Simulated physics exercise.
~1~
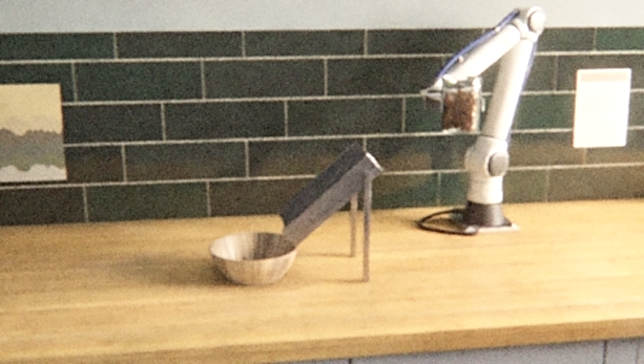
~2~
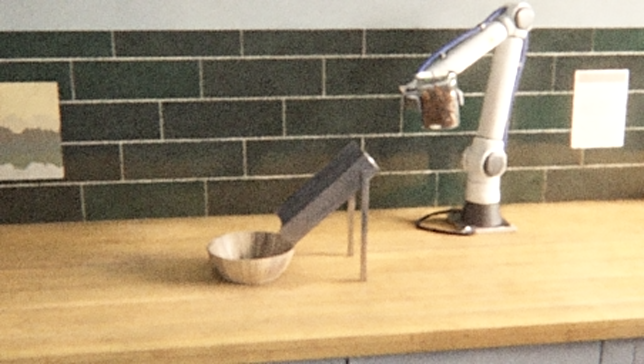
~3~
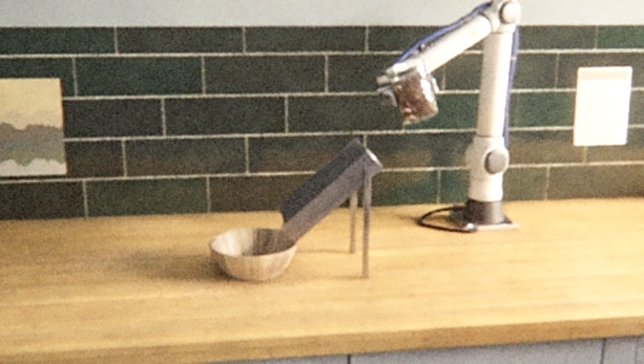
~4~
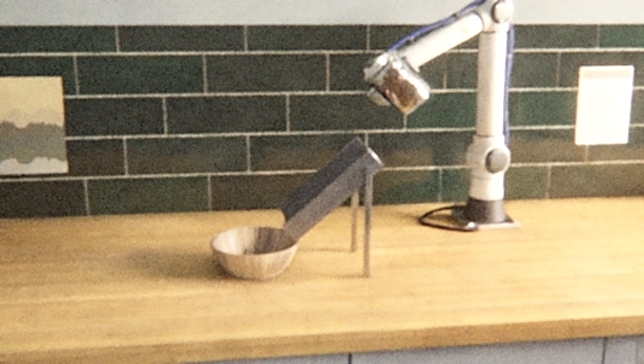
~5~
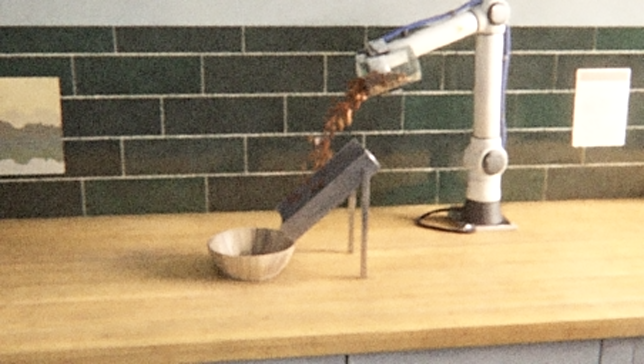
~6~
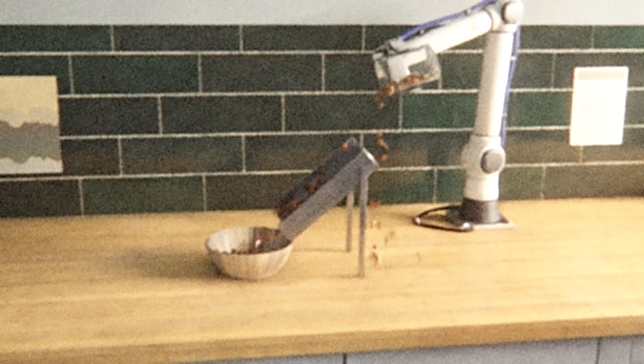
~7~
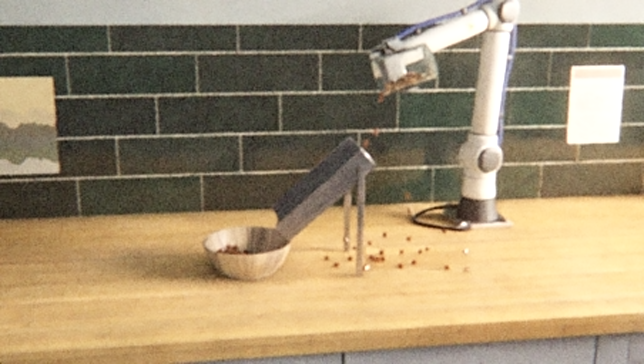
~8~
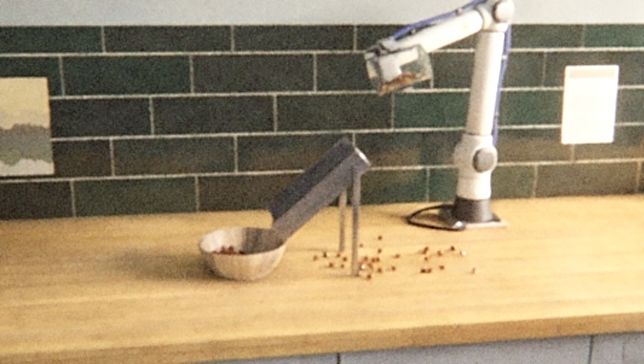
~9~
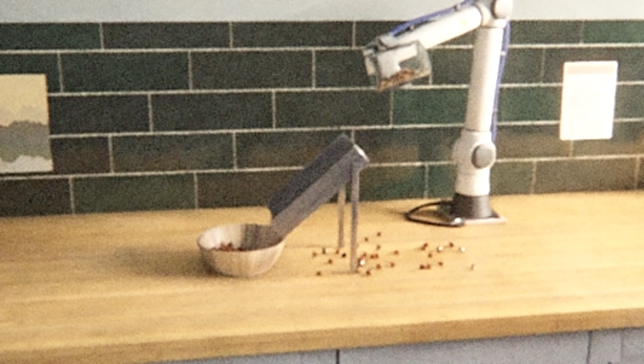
A white robot arm moved a clear cup of brown pellets left and tipped it over a sloping dark chute, sending many sliding into a wooden bowl while others scattered across the wooden counter, and it ended still holding the tilted cup.
